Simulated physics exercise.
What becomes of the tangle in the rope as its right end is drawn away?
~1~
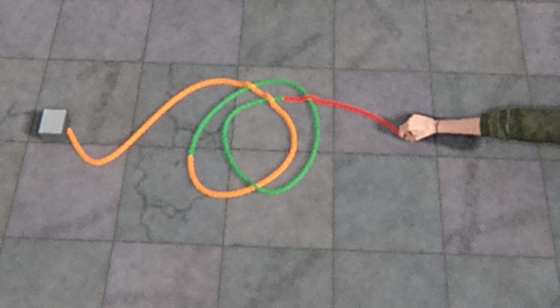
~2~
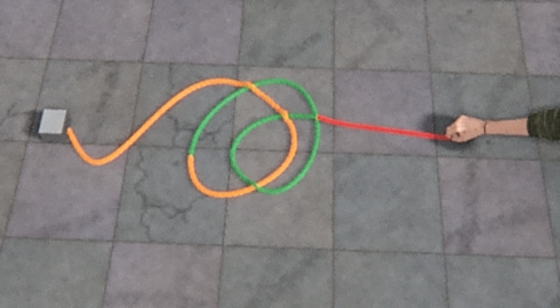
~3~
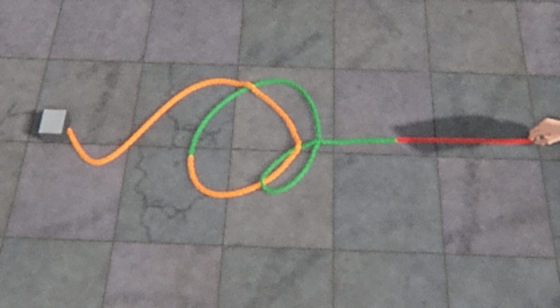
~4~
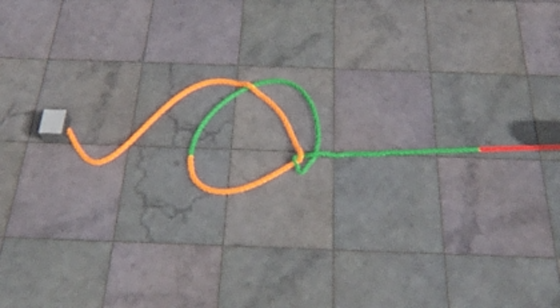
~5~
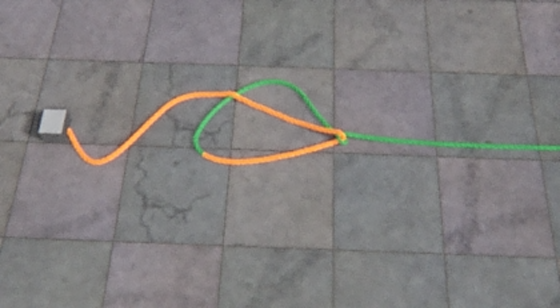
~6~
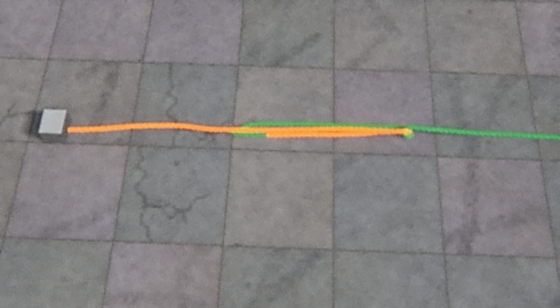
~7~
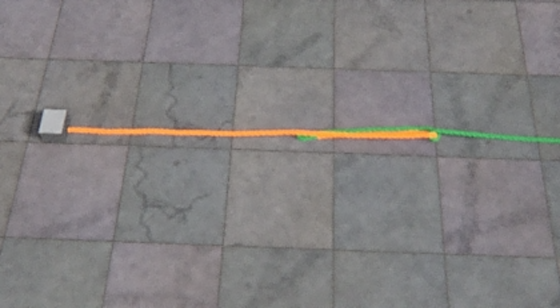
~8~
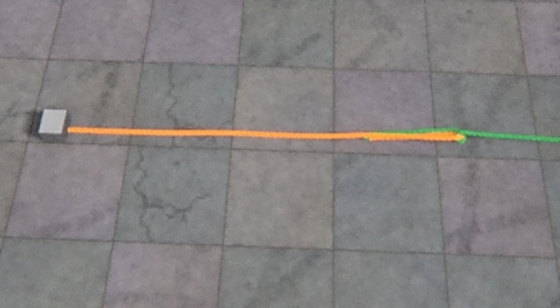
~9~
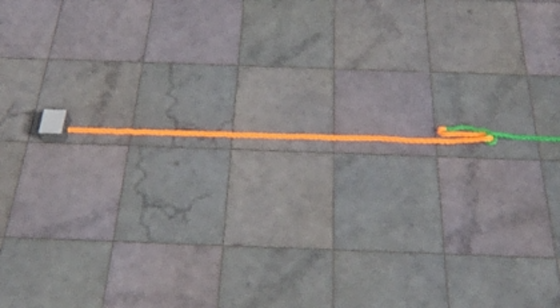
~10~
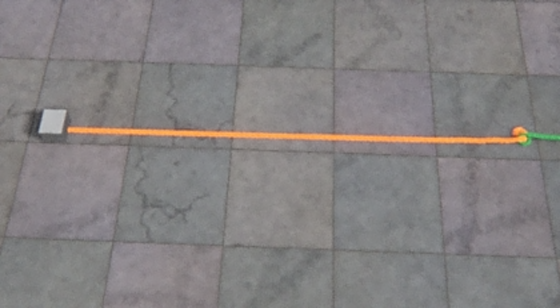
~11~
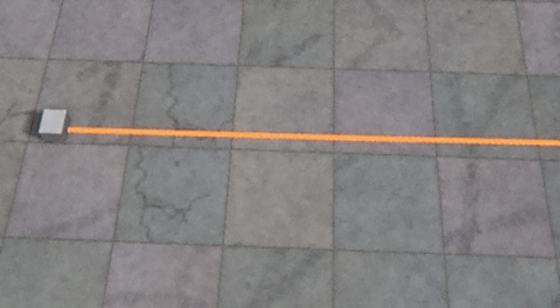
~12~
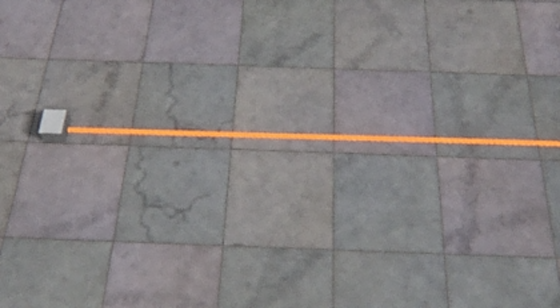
The loops shrink and slide to the right, and the tangle comes undone, with the rope pulled straight in the end.
On a tiled floor, a hand pulls a looped rope rightward until it runs straight.
